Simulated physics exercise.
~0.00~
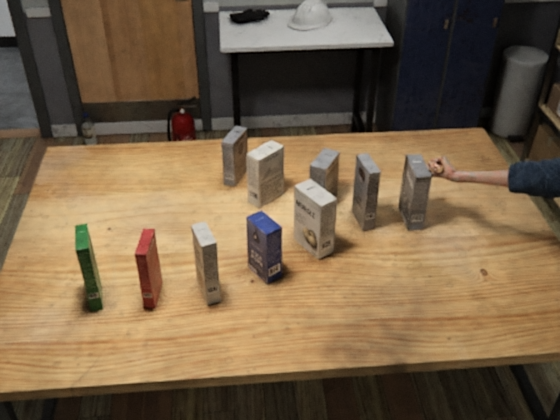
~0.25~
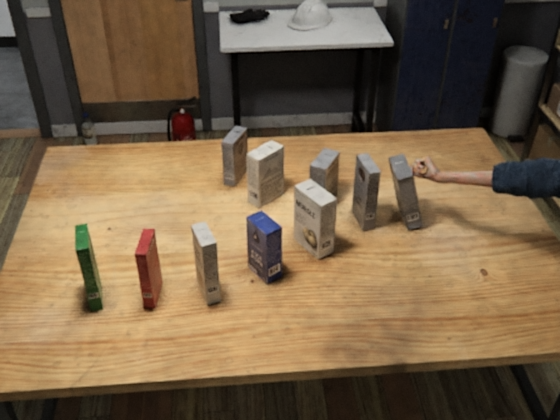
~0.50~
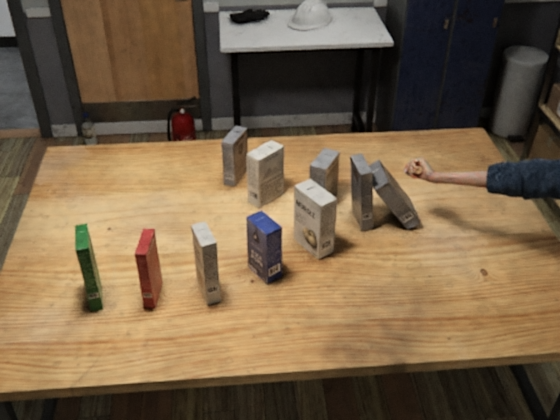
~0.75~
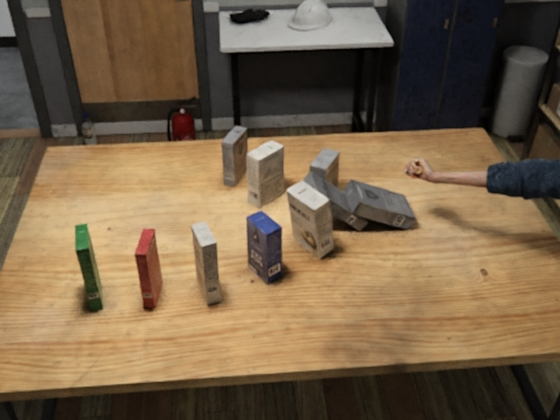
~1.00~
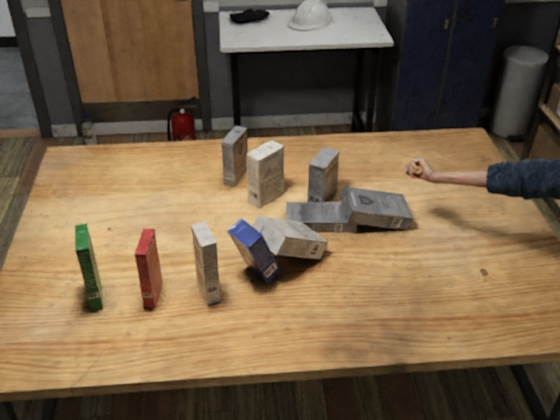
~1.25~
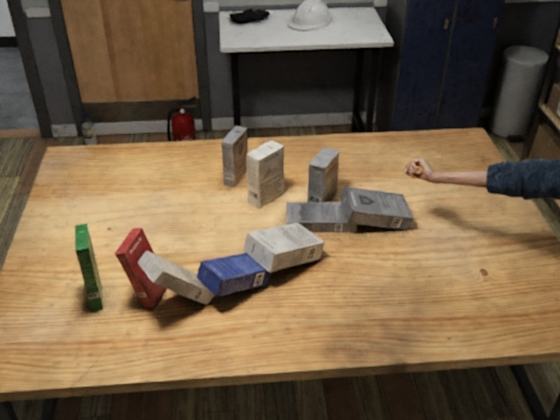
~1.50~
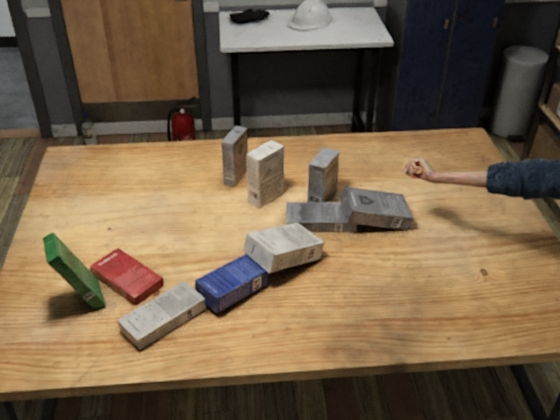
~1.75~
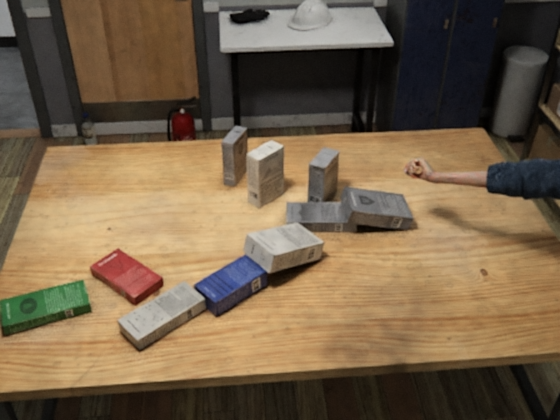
Ten boxes, mostly grey and white with one blue, one red and one green, stand upright on a large wooden table, seen from above by a still camera in a room with a white hard hat on a side table behind. A hand reaching in from the right tips the rightmost grey box leftward, then stays back. It knocks over its grey neighbour, which topples a white box into the blue one. The blue box falls against a pale box, which brings down the red, and the green falls last at far left. Seven boxes lie flat, while three at the back remain standing.
